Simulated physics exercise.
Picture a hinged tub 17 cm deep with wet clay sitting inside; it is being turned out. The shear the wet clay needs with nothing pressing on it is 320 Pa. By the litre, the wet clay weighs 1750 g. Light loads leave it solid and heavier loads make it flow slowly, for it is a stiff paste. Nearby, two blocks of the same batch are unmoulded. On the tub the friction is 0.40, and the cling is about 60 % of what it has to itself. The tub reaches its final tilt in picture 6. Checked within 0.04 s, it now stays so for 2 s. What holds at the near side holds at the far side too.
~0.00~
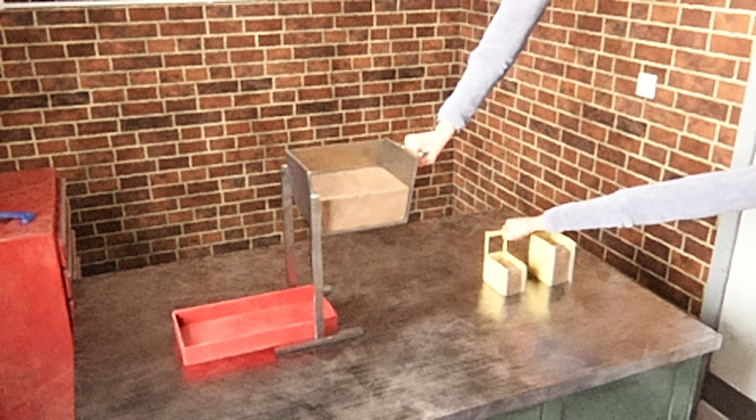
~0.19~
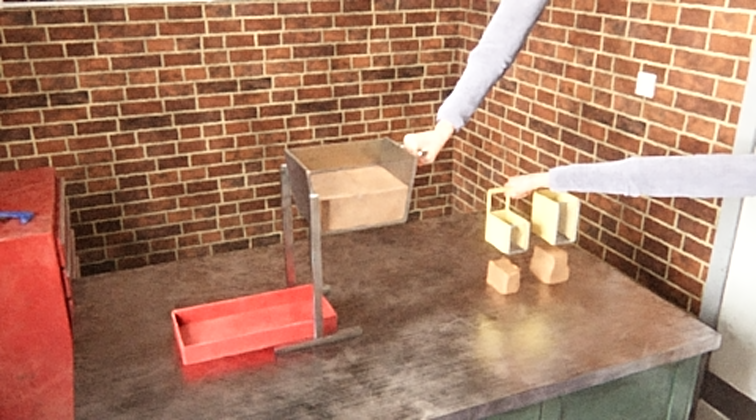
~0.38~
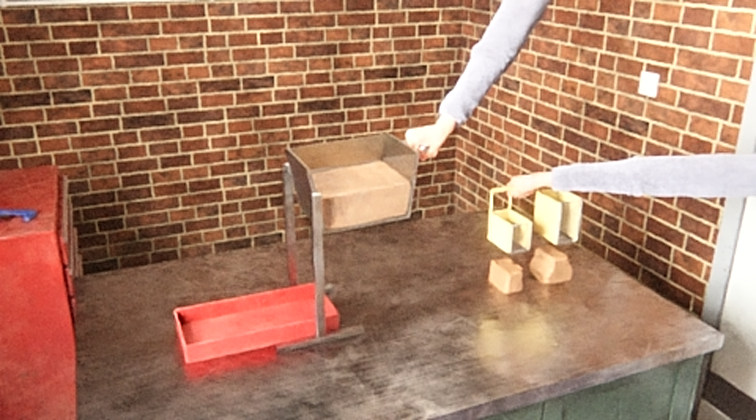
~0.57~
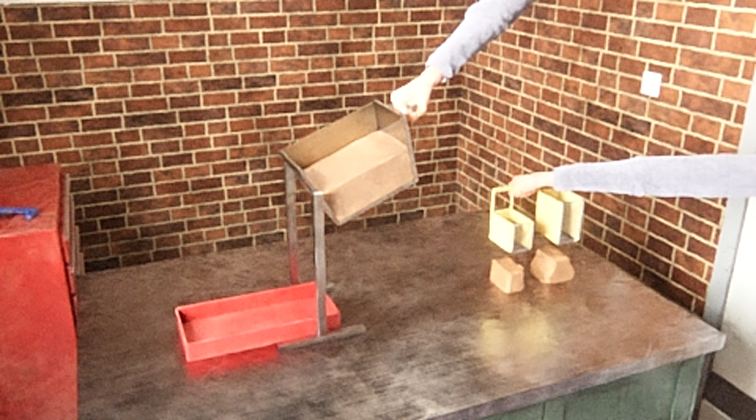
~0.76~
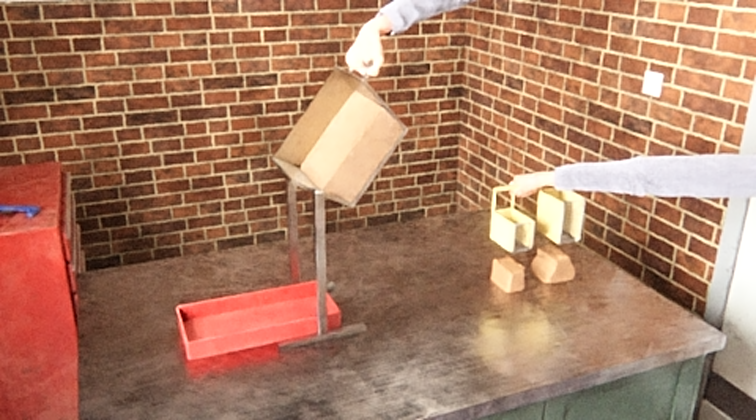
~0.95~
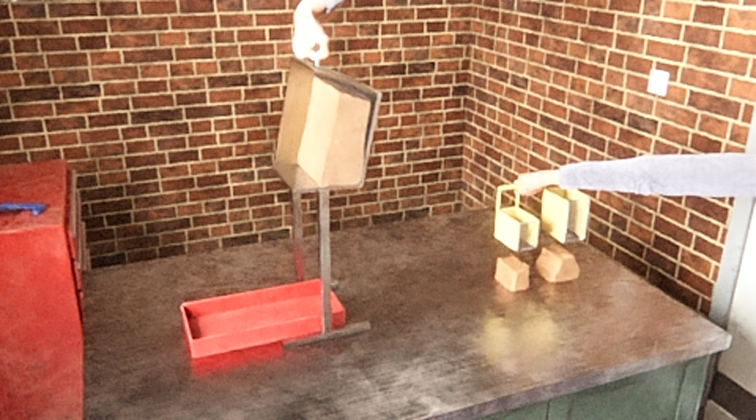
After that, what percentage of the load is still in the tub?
Roughly 56 %.
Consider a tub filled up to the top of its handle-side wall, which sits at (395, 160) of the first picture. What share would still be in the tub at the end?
Then near 75 % stays in the tub.
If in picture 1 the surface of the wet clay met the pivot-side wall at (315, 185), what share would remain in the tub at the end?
40 %.
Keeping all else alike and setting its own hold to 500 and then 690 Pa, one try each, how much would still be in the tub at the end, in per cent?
Respectively 60 % and 50 %.
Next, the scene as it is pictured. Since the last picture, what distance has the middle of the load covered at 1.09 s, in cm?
I'd put the distance at about 6 centimetres.
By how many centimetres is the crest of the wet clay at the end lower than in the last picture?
The top ends up some 14 cm below its level in the last picture.
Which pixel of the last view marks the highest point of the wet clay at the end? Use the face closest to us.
On the near face, the top ends up close to (346, 151).
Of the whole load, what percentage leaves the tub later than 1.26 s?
Around 14 percent of the load.
After 1.09 s, the tub is at 78 degrees and holds 100 %.
After 1.26 s, the tub is at 78 degrees and holds 70 %.
After 1.43 s, the tub is at 78 degrees and holds 57 %.
After 1.60 s, the tub is at 78 degrees and holds 56 %.
After 2.95 s, at the end, the tub is at 78 degrees and holds 56 %.
